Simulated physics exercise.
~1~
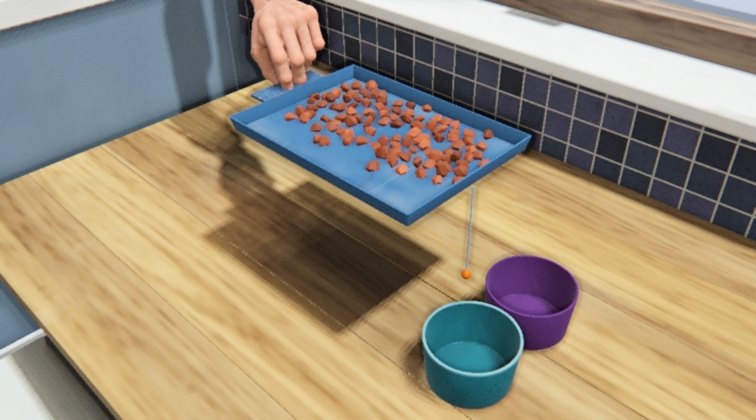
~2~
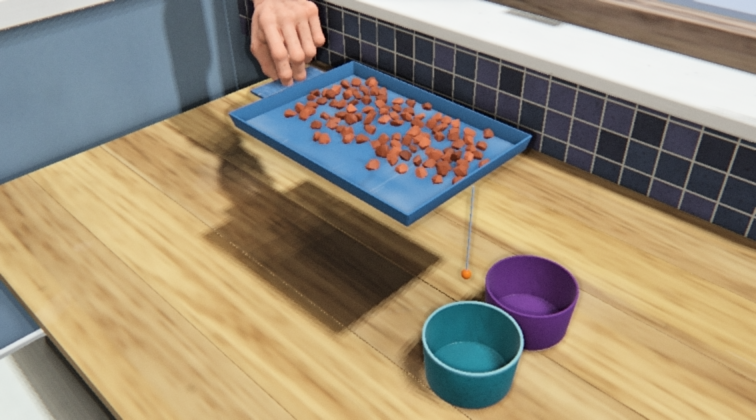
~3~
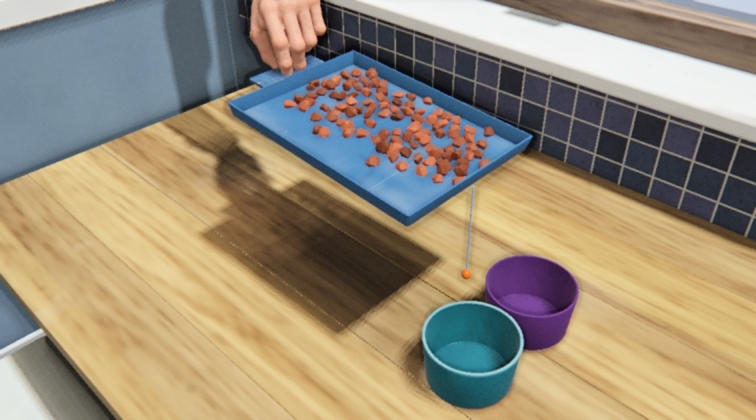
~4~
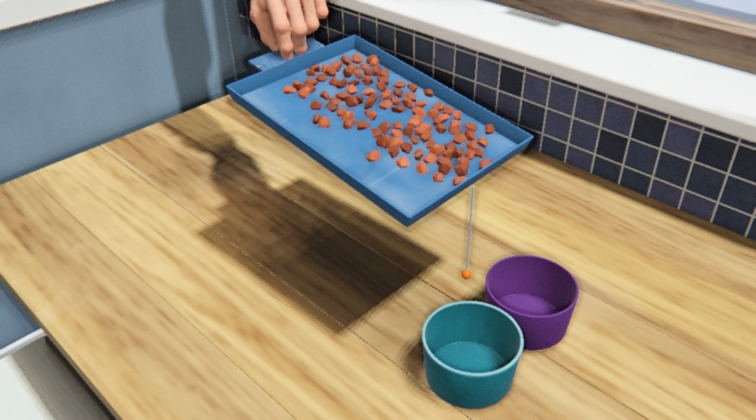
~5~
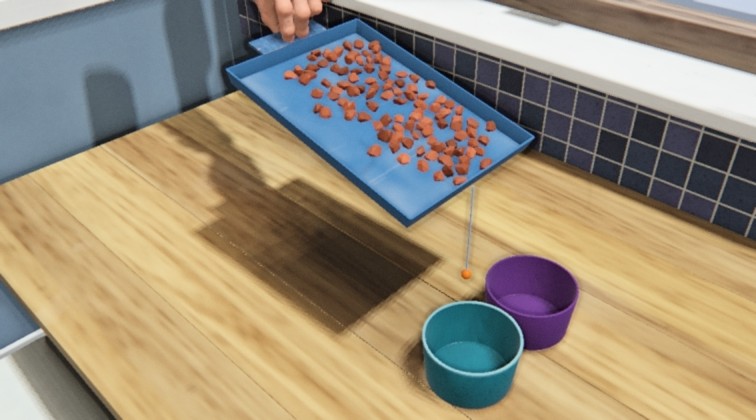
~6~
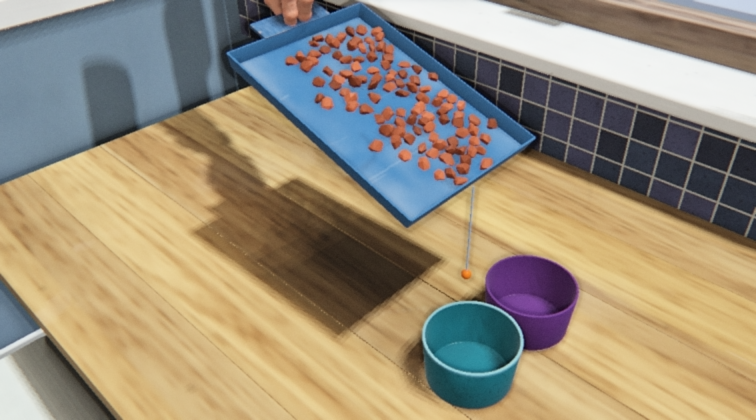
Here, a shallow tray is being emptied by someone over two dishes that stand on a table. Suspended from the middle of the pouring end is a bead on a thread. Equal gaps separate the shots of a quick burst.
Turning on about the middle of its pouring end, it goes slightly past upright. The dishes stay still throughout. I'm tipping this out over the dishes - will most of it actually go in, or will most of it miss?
Most of it will go in.
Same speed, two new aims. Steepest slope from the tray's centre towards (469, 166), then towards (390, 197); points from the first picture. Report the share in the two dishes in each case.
The first try gives close to 80 percent; the next gives 20 percent.
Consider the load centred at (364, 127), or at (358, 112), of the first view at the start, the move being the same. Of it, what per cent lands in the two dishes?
Roughly 90 per cent, then 80 per cent.
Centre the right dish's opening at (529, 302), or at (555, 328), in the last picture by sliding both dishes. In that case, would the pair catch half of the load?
Beyond half, then short of half.
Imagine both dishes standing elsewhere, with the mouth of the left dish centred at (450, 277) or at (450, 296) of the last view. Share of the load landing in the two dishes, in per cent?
Trial 1 0%, trial 2 10%.
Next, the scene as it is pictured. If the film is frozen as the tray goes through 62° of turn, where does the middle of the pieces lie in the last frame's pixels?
Look about (472, 157) in the last picture.
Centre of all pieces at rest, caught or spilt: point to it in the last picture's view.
Resting centre, last picture - approx. (493, 354).
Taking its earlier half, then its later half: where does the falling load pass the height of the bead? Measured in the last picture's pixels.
First half (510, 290); second half (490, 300).
Just after the last frame, tray tipped steeply; almost all on the tray; just a few in the air.
A moment on, tray tipped past a quarter turn; roughly a quarter on the tray; roughly a quarter in the left dish; roughly a quarter in the right dish; about a tenth outside both; about a tenth in the air.
Further on, tray tipped past a quarter turn; roughly half in the left dish; roughly half in the right dish; about a tenth outside both.
When it is over, tray tipped past a quarter turn; roughly half in the left dish; roughly half in the right dish; about a tenth outside both.
